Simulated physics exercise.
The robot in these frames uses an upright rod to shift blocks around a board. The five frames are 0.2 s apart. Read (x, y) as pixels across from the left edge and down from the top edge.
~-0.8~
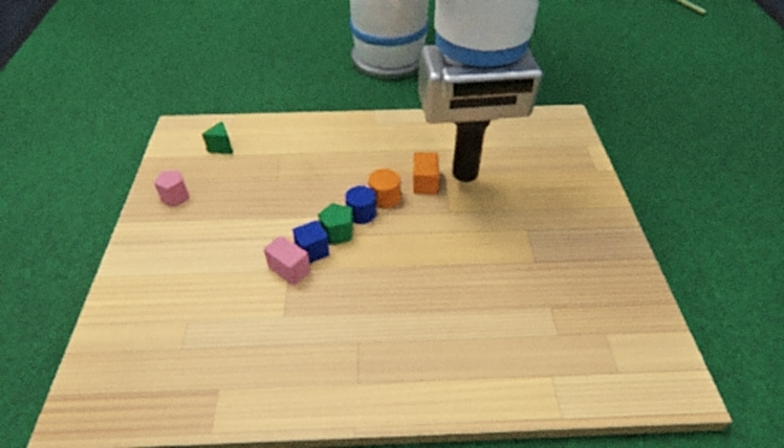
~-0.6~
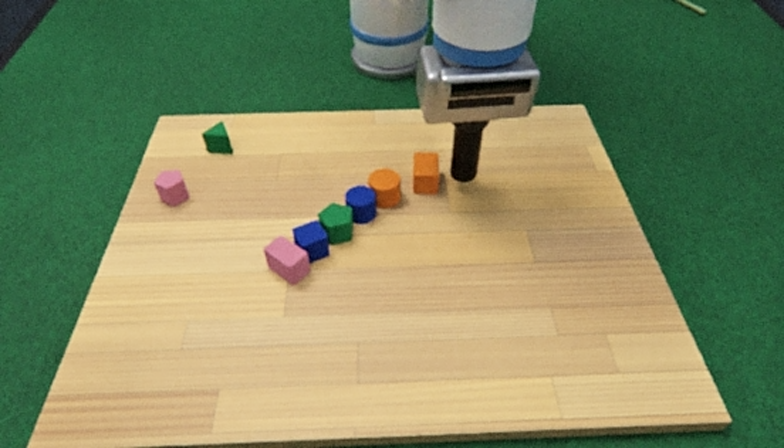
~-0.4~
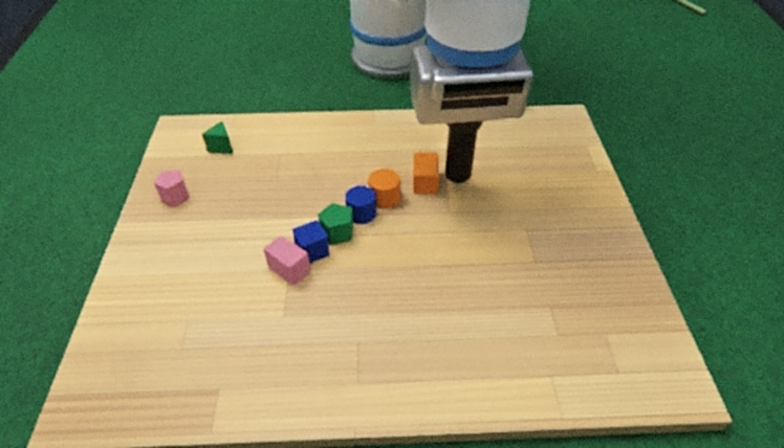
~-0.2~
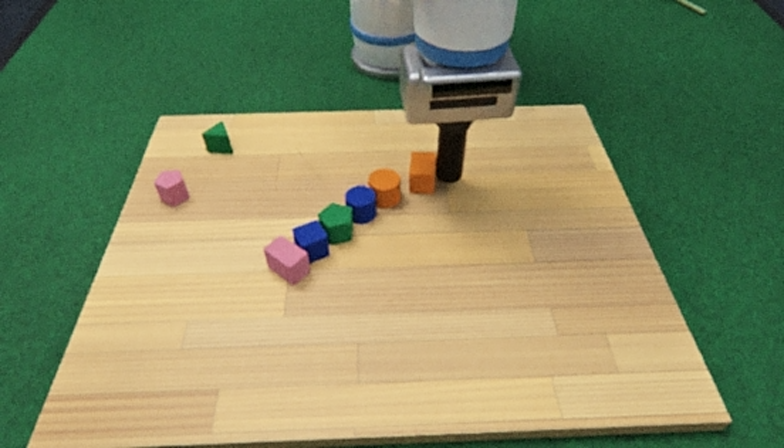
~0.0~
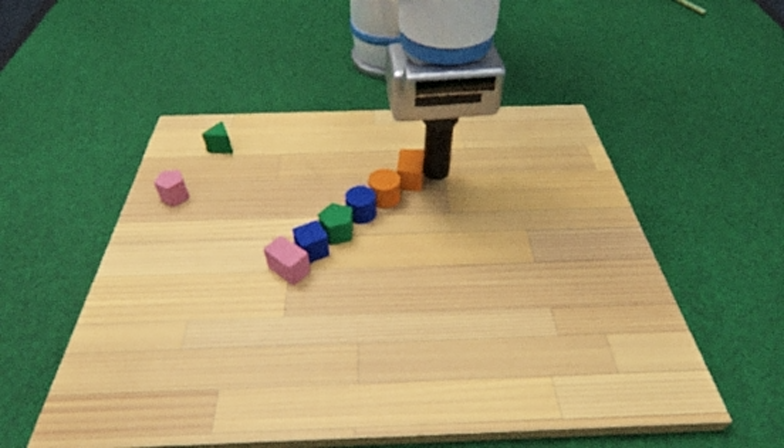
At first, the robot's dark rod stands just right of an orange rectangular block, near a diagonal line of pink, blue, green and orange blocks on a wooden board. The rod shifts slightly left, then pushes the orange block a short way left, up against the orange disc.
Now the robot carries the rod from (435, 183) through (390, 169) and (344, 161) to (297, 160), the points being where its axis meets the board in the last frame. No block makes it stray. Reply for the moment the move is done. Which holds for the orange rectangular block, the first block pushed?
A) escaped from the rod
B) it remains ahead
Letter B.
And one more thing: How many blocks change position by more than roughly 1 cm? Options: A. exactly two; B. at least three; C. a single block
C: A single block.
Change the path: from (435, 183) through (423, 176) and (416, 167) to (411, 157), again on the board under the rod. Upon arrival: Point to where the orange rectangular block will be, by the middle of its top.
Roughly at (392, 154).
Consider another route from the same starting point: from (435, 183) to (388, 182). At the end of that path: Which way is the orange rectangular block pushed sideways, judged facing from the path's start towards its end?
It moves right.
On the path given first. One third of the way, rod at (390, 159); orange rectangular block at (364, 148).
Two thirds of the way, rod at (343, 151); orange rectangular block at (317, 140).
At the end, rod at (295, 150); orange disc not moved; orange rectangular block at (272, 136), turned 25° clockwise.
